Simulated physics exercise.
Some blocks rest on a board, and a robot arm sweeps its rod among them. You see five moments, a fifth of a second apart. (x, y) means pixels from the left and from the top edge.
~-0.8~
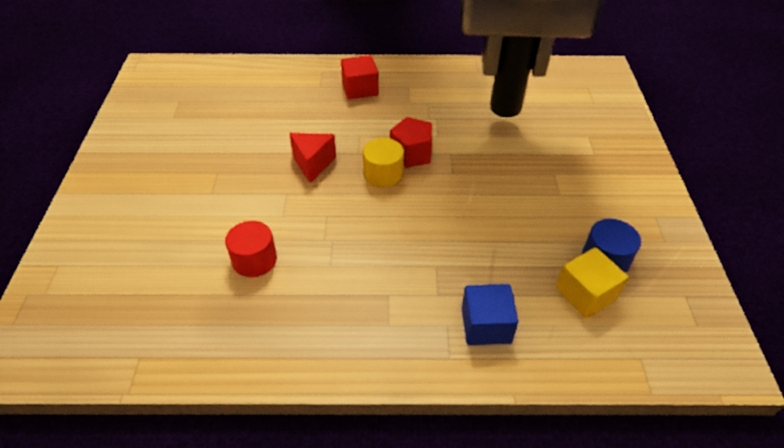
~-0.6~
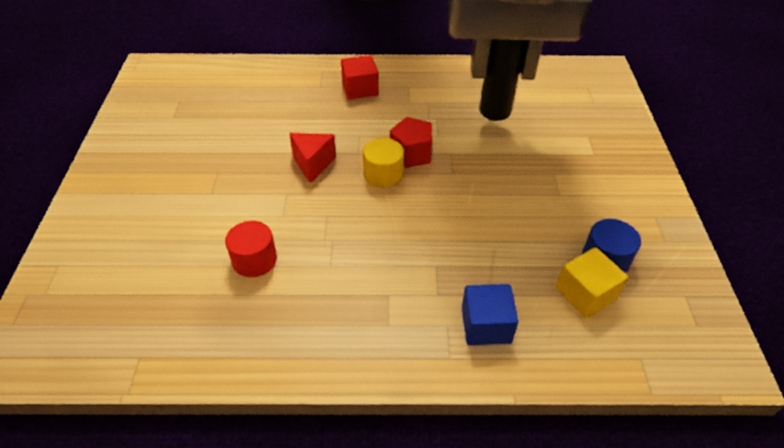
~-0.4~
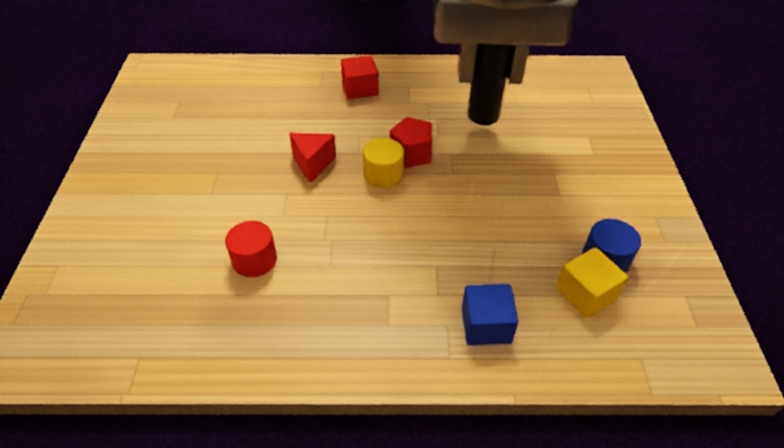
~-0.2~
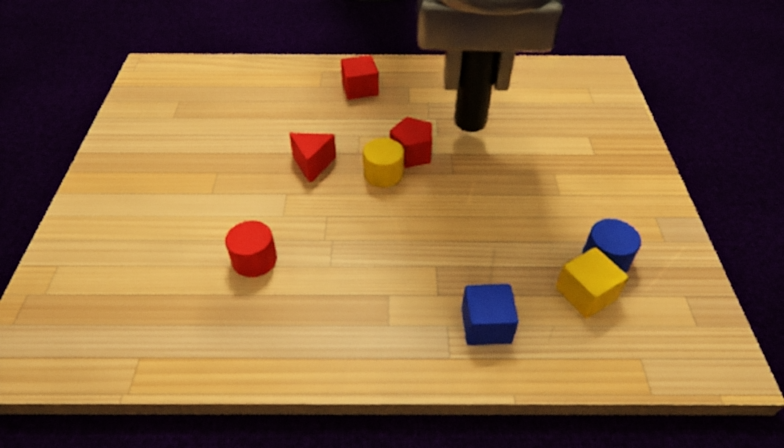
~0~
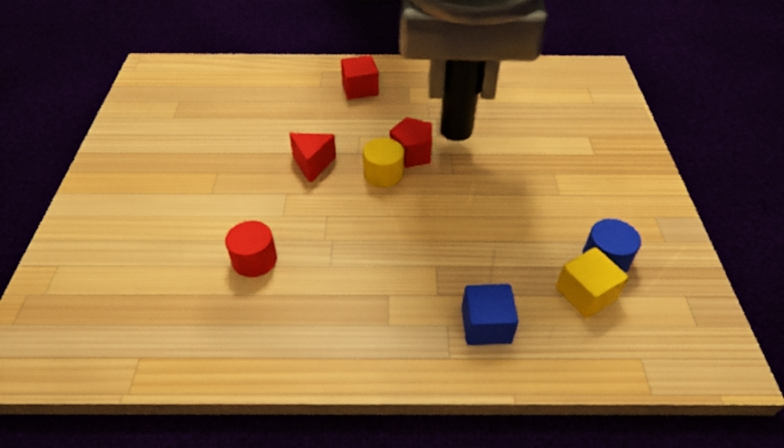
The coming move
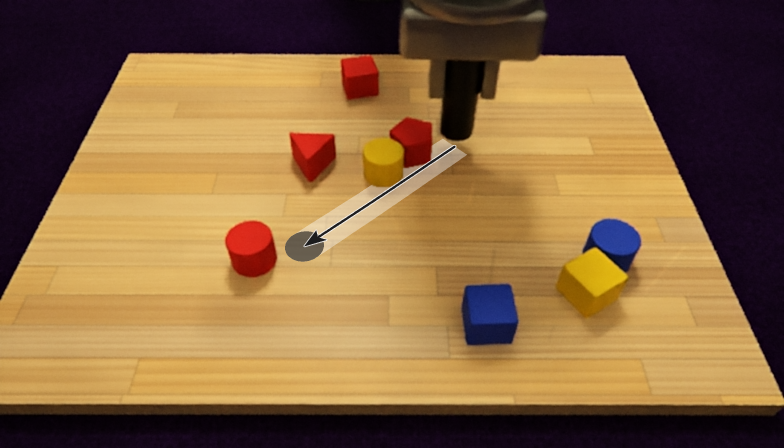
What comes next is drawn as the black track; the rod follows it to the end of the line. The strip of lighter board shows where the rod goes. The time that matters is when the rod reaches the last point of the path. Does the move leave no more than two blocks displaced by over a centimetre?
The answer is yes.
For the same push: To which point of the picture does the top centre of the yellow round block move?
Top centre: (342, 161).
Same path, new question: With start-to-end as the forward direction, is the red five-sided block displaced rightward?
Yes - that is the case.
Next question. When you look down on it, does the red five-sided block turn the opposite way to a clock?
I believe not.
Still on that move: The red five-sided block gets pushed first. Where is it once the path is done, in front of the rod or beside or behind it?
It lies beside or behind the rod.
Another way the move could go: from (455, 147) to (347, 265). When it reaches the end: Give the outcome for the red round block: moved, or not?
That block remains where it is.
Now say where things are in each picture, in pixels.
In the first frame, rod's lower end at (505, 109); red round block at (248, 237); yellow round block at (383, 150); red five-sided block at (413, 130).
In the second frame, rod at (495, 112); blocks still.
In the third frame, rod at (483, 117); blocks still.
In the fourth frame, rod at (470, 123); blocks still.
In the fifth frame, rod at (456, 132); red round block at (248, 237); yellow round block at (383, 150); red five-sided block at (413, 130).
Drawn move, in a line from (455, 147) to (305, 246).
The first path, step by step. One third of the way, rod at (411, 162); yellow round block at (355, 157); red five-sided block at (383, 137), turned 45° clockwise.
Two thirds of the way, rod at (359, 195); yellow round block at (342, 161); red five-sided block at (383, 137), turned 45° clockwise.
At the end, rod at (302, 232); red round block still; yellow round block at (342, 161); red five-sided block at (383, 137), turned 45° clockwise.
